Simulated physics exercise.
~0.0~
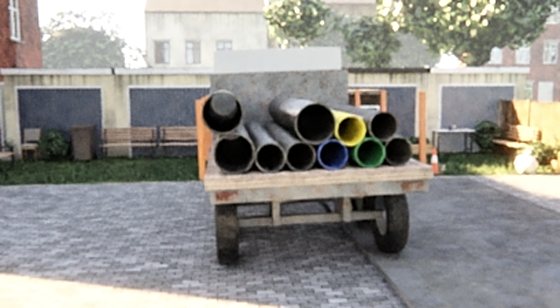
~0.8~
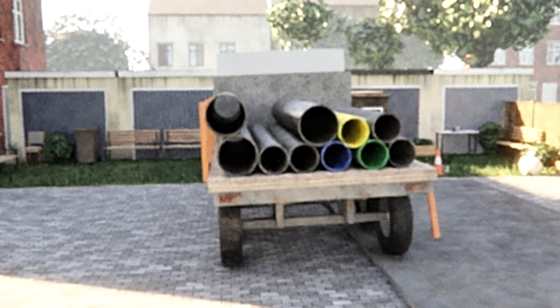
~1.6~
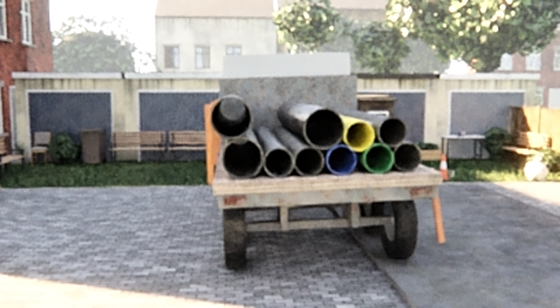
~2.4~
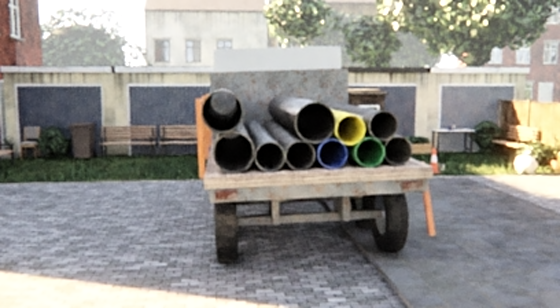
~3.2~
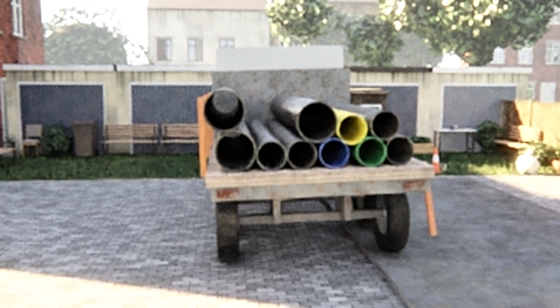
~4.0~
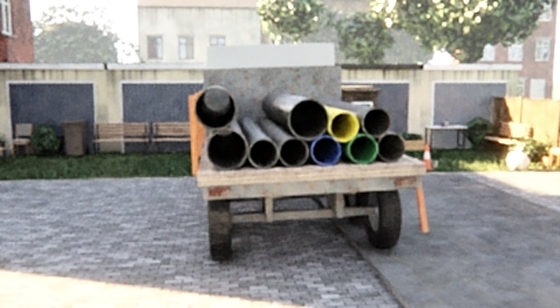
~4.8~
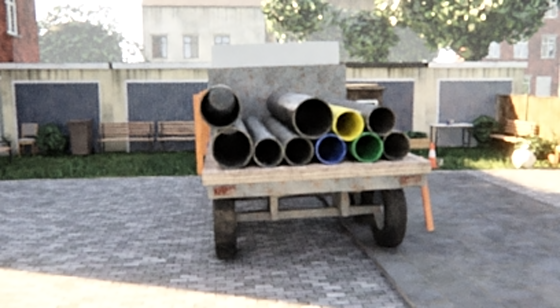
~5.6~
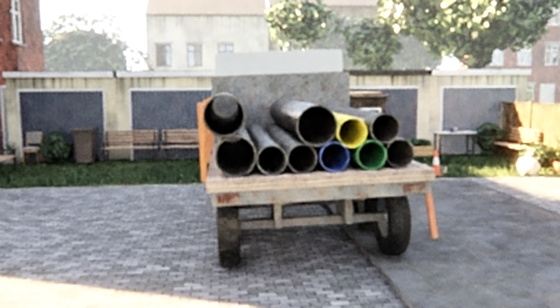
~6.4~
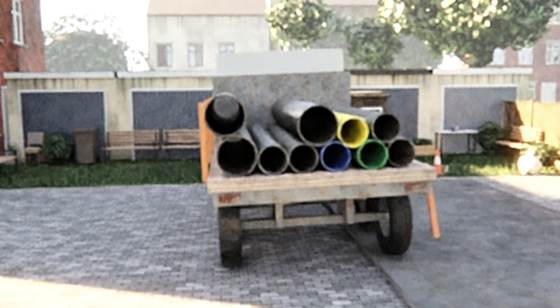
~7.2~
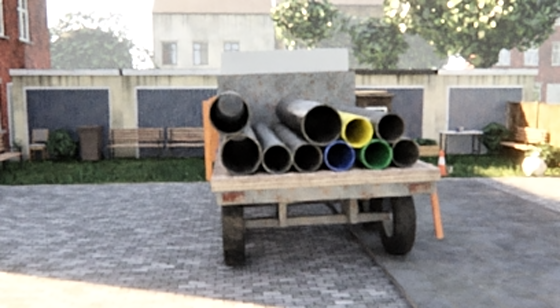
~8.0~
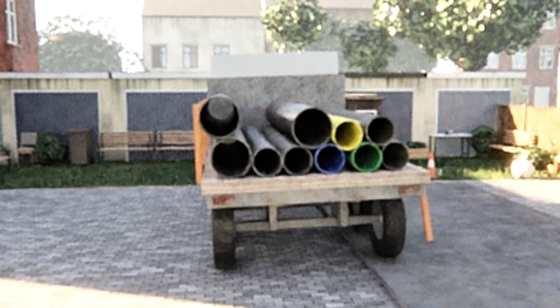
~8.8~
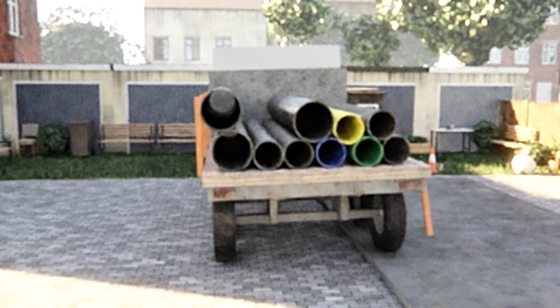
In a paved yard, the right posts swing down, but the lorry's pipes stay put.
